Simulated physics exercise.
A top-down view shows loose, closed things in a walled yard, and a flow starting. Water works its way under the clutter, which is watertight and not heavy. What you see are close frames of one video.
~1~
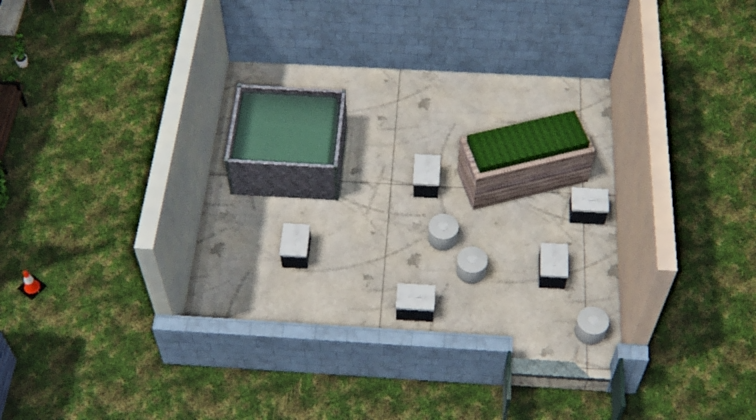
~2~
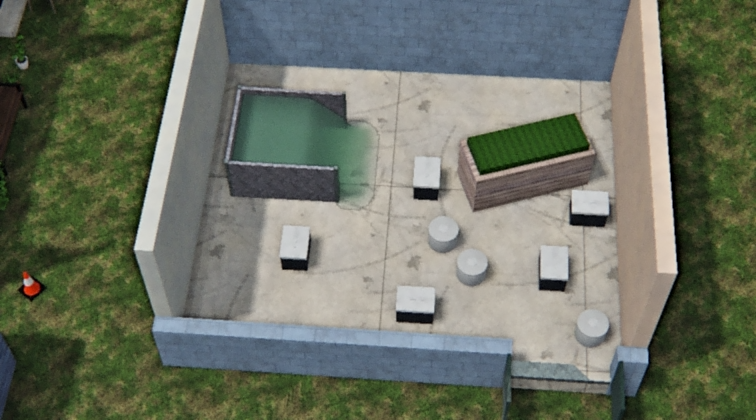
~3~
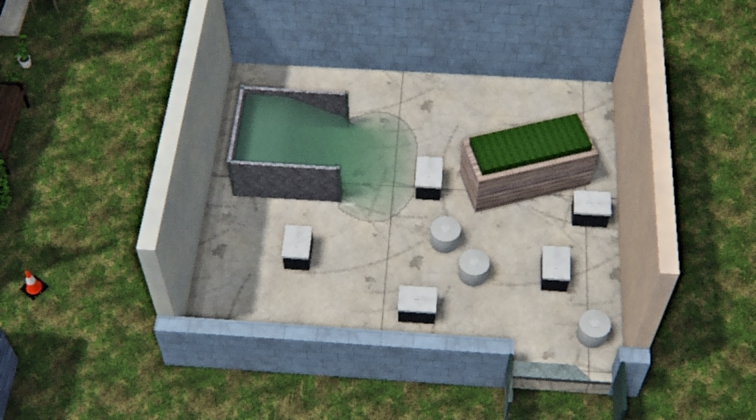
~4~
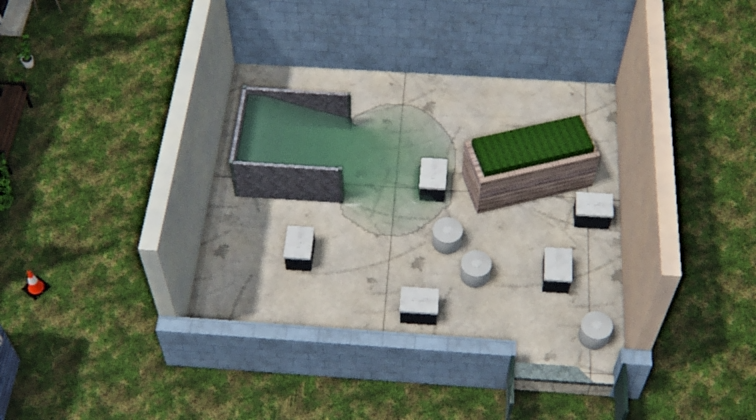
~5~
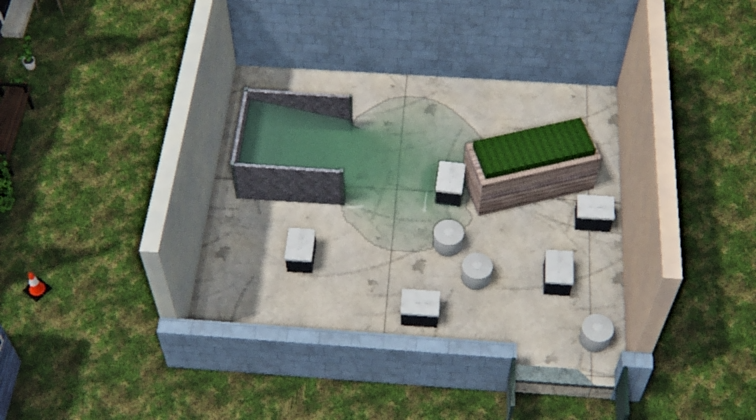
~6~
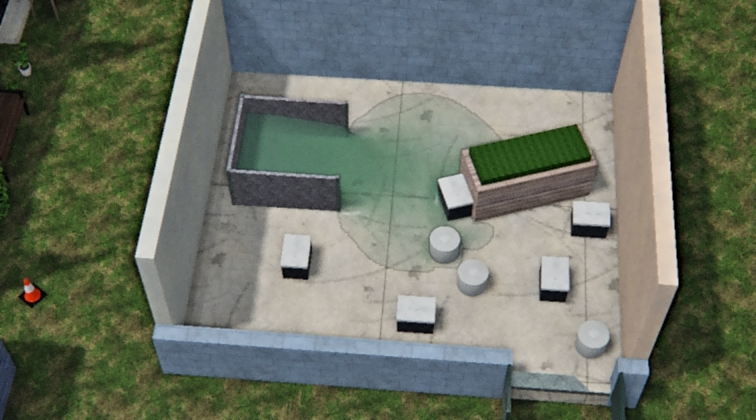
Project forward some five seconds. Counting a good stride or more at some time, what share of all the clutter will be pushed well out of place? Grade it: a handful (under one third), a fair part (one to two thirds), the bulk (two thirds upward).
The bulk.
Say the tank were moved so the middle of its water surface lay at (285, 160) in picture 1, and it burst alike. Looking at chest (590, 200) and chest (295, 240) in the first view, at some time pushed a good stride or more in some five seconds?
Taking them in the order you gave, the first got carried that far and the second did not get there.
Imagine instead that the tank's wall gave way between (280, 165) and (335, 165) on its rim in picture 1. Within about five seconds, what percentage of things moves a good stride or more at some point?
My estimate is some 40 per cent of them.
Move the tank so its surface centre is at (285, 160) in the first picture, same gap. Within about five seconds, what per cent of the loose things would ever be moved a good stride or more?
By my reckoning, about 90 per cent.
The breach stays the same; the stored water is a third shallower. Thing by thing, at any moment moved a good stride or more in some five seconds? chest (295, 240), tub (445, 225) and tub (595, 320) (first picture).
Object 1: Stayed below the mark. Object 2: Passed the mark. Object 3: Stayed below the mark.
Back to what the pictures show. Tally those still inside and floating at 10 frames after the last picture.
I make it 0 of them.
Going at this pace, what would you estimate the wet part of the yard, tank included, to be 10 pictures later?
My guess is around 60 per cent.
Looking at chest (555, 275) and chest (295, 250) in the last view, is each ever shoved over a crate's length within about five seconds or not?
Answer in sequence: The full distance; a shorter distance.
A moment on, 1 of 8 are well off their spots; 1 afloat.
Next, 4 of 8 are well off their spots; 0 afloat.
Later, 5 of 8 are well off their spots; 2 afloat.
In the end, 7 of 8 are well off their spots, and 7 have been at some point; 3 afloat.
